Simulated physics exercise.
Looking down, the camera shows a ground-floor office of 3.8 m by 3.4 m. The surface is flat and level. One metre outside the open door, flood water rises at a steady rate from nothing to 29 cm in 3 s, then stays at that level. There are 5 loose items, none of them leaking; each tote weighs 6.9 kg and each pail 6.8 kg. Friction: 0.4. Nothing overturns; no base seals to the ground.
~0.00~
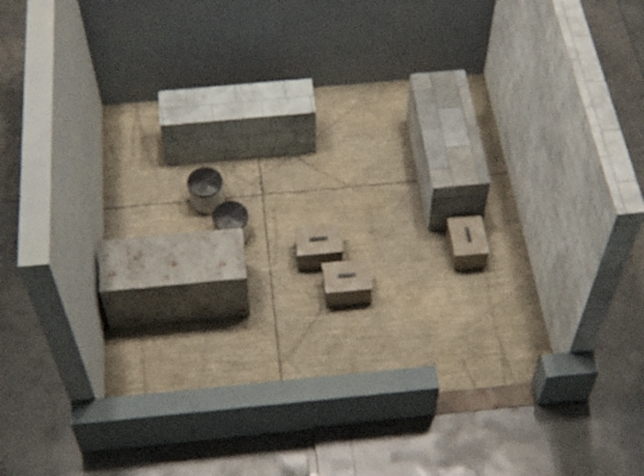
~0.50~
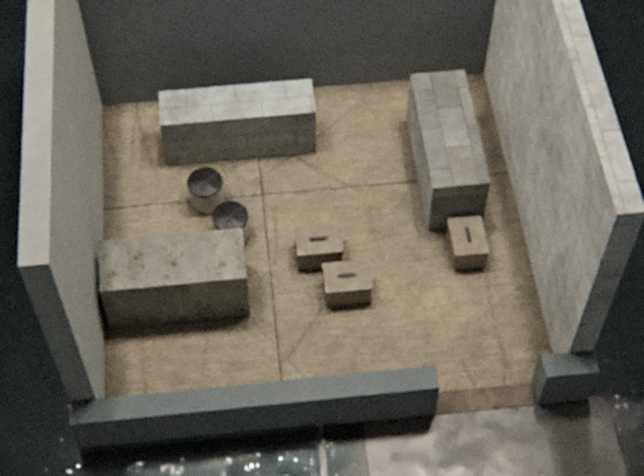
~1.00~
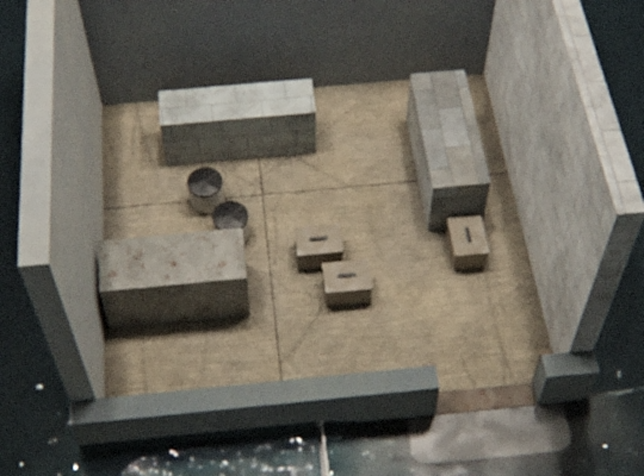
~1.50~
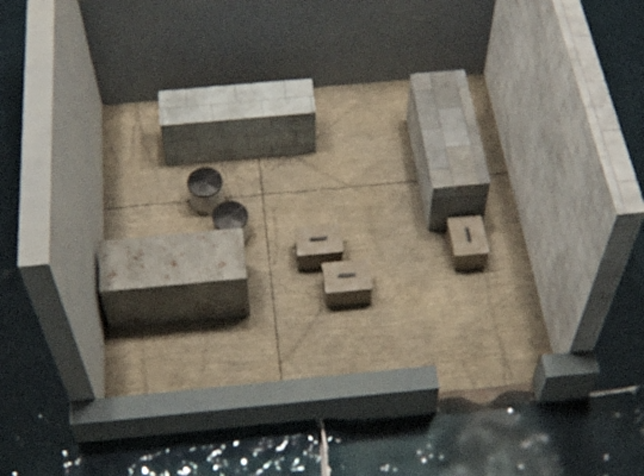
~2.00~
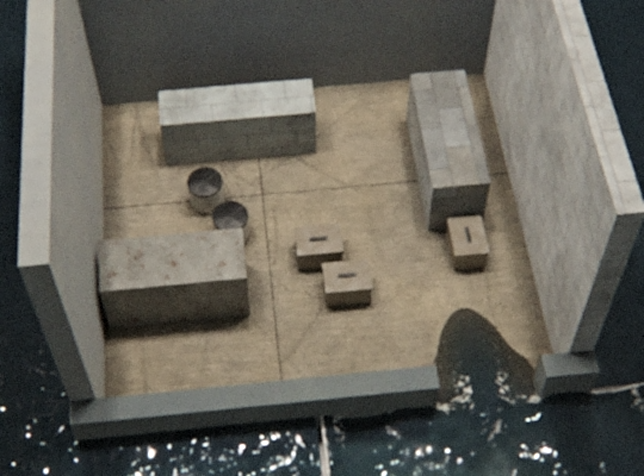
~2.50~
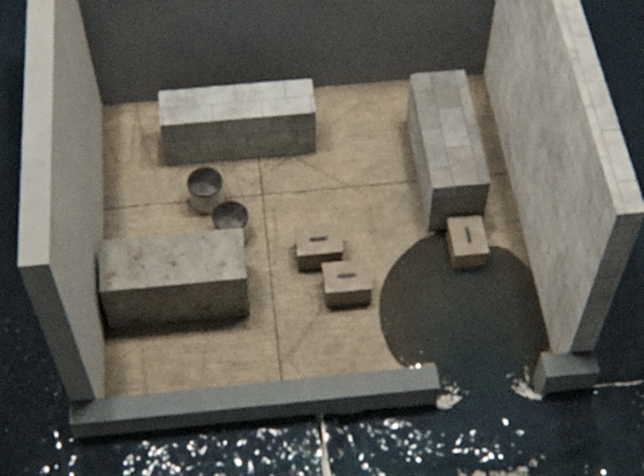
In a ground-floor office seen from above, dark water spreads around the outside, then enters through the doorway at the lower right and widens into a rounded pool across the tan floor, while the boxes and round containers stay still.
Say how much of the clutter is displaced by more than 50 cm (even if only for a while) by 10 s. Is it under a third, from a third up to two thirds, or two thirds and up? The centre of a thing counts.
The tally is a clear majority.
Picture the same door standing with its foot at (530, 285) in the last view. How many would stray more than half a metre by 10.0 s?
5.
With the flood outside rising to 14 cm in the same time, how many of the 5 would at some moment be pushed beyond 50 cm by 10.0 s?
Count: 1.
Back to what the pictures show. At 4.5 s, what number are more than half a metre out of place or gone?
At that time I count 0.
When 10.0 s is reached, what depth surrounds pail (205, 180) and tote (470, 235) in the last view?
Some 23 cm at the first, some 22 cm at the second.
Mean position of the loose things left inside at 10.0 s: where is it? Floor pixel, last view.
The centre is close to (188, 255).
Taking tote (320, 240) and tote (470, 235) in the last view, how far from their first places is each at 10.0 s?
In that order: 80 cm, 300 cm.
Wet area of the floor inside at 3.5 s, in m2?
That flooded area is roughly 4.5 m2.
After 3.5 s 0 of 5 are over 50 cm from their spots; 0 afloat.
After 4.5 s 0 of 5 are over 50 cm from their spots; 1 afloat.
After 7.0 s 4 of 5 are over 50 cm from their spots; 4 afloat.
After 10.0 s 5 of 5 are over 50 cm from their spots, and 5 have been at some point; 5 afloat.
